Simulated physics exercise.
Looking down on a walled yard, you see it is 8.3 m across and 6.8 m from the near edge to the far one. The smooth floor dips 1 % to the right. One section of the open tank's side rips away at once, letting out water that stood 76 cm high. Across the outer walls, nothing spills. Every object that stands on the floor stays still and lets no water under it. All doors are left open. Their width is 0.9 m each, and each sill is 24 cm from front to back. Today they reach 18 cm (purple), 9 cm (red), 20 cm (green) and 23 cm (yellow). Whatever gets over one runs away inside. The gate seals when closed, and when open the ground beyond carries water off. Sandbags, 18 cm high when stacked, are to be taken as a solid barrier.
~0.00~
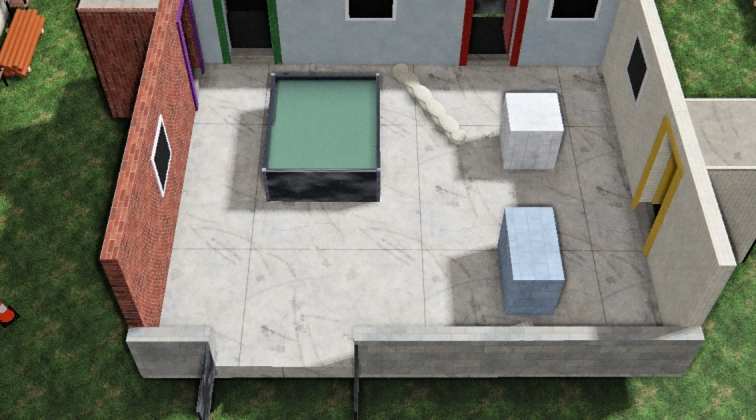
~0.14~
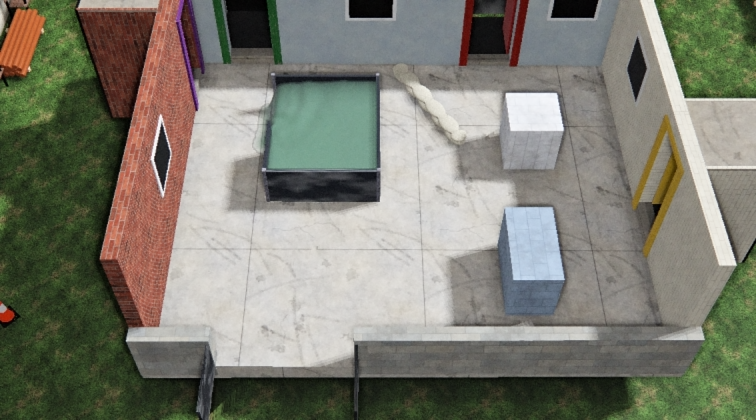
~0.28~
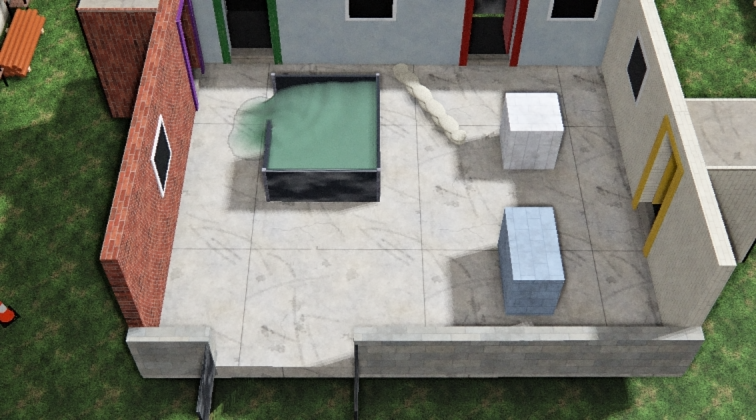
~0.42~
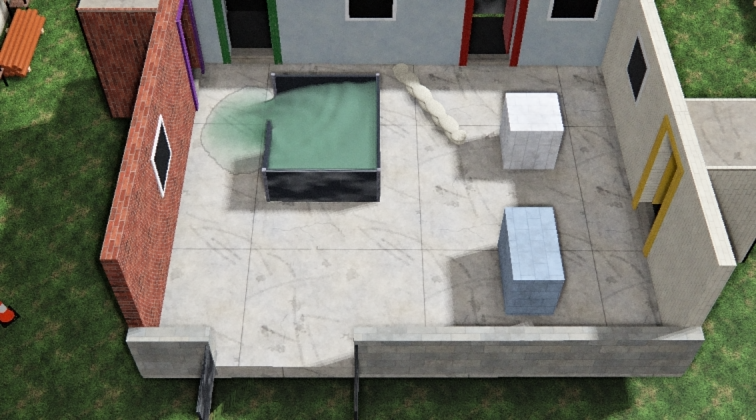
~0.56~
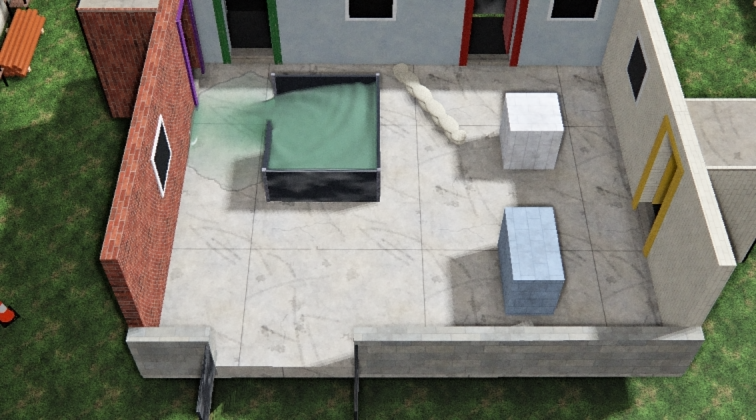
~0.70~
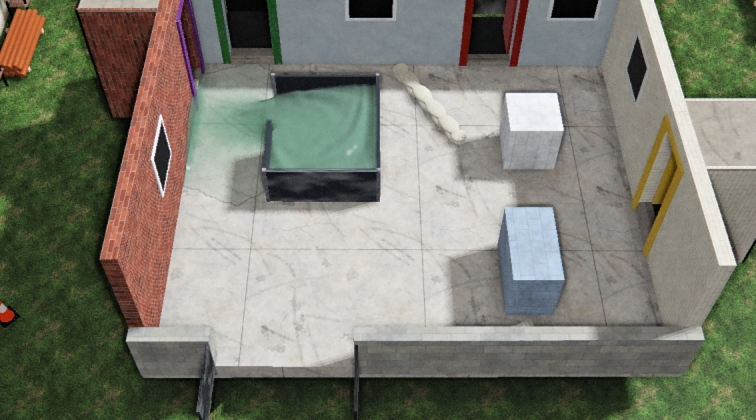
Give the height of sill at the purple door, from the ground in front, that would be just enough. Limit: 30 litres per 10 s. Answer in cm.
Close to 35 cm.
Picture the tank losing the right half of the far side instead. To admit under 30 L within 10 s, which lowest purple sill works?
With that break, close to 21 cm.
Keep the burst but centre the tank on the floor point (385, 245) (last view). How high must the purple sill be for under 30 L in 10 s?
Then it needs to be around 15 cm high.
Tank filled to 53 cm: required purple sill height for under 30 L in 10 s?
Then around 22 centimetres.
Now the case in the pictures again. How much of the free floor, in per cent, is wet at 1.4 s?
About 10 per cent.
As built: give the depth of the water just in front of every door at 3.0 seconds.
At the purple door the depth is 33 cm, at red 0 cm, at green 24 cm and at yellow 0 cm.
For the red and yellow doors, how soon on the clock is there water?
Lab note - red: 3.4 s; yellow: 8.0 s.
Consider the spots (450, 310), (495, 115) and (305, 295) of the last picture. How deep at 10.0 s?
In order: Around 9, 1 and 2 cm.
After 1.4 s water covers 10 % of the floor, deepest (65 cm) near (204, 67); 36 cm at the purple door, 23 litres in over its 18 cm sill.
After 3.0 s water covers 35 % of the floor, deepest (38 cm) near (204, 67); 33 cm at the purple door, 180 litres in over its 18 cm sill.
After 10.0 s water covers 80 % of the floor, deepest (14 cm) near (396, 80); 10 cm at the purple door, 253 litres in over its 18 cm sill.
At the purple door as built, the water arrived by 0.7 s and peaked near 42 cm at 1.8 s.
With a sill of 30.5 cm, 58 litres would have come in within the 10 s; with 41 cm, 8 litres. So under 30 litres takes about 35 cm.
